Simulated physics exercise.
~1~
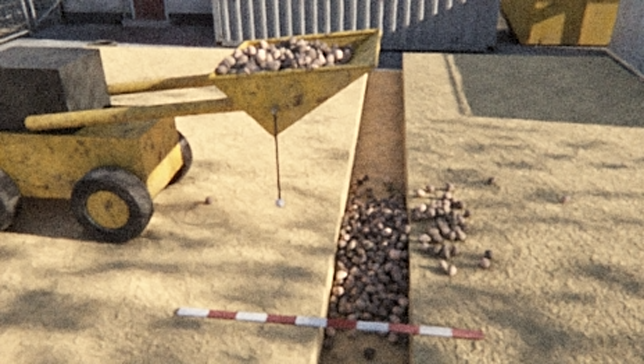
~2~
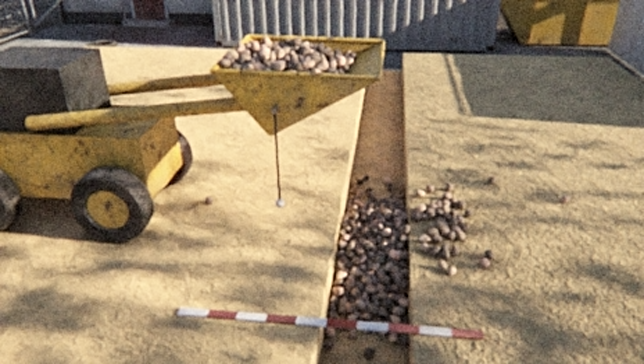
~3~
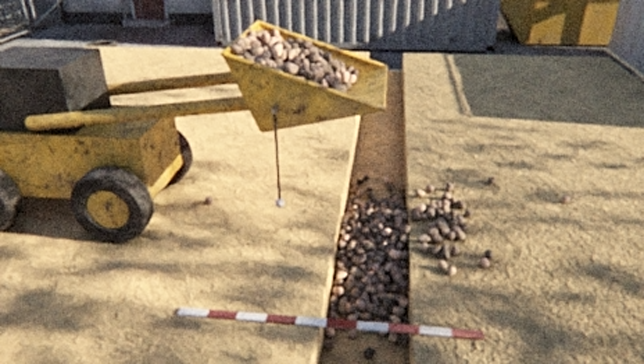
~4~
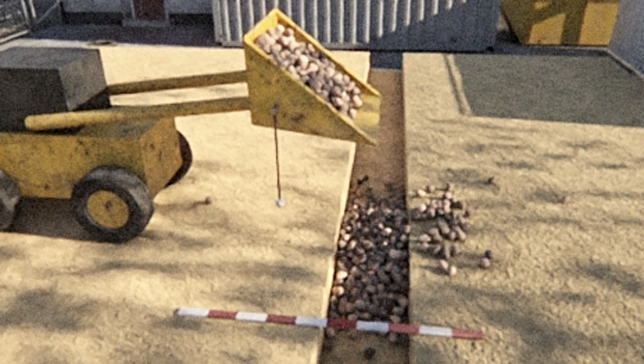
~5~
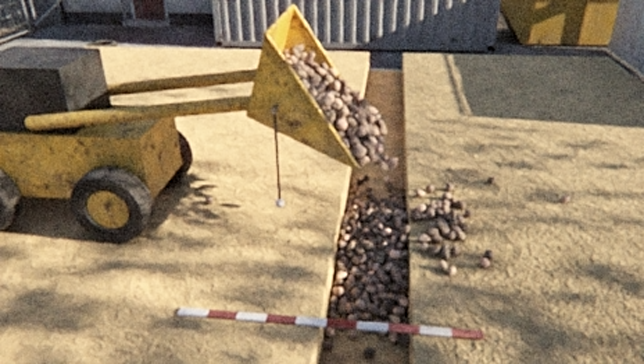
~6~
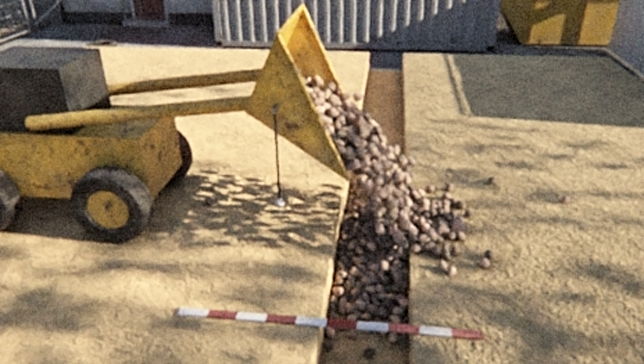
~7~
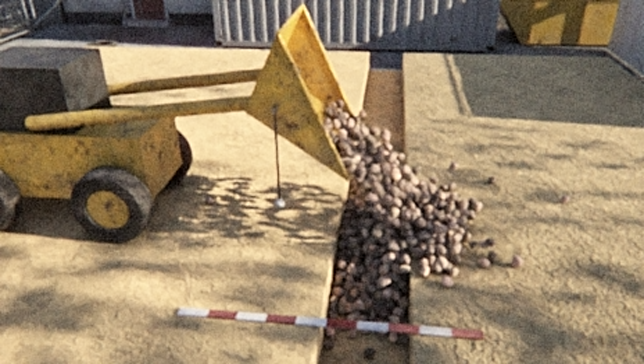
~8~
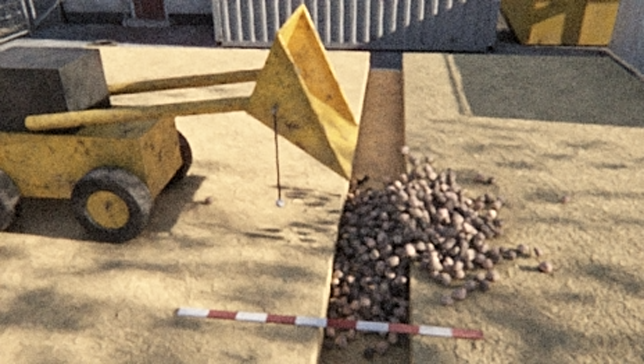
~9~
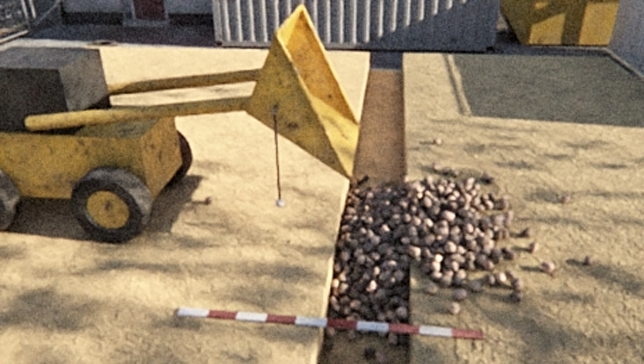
We see a yellow loader raise the back of its stone-filled skip until the load slides out to the right, tumbling onto stones already in a trench and spilling over the far side, leaving the skip tilted and empty above a wider heap.
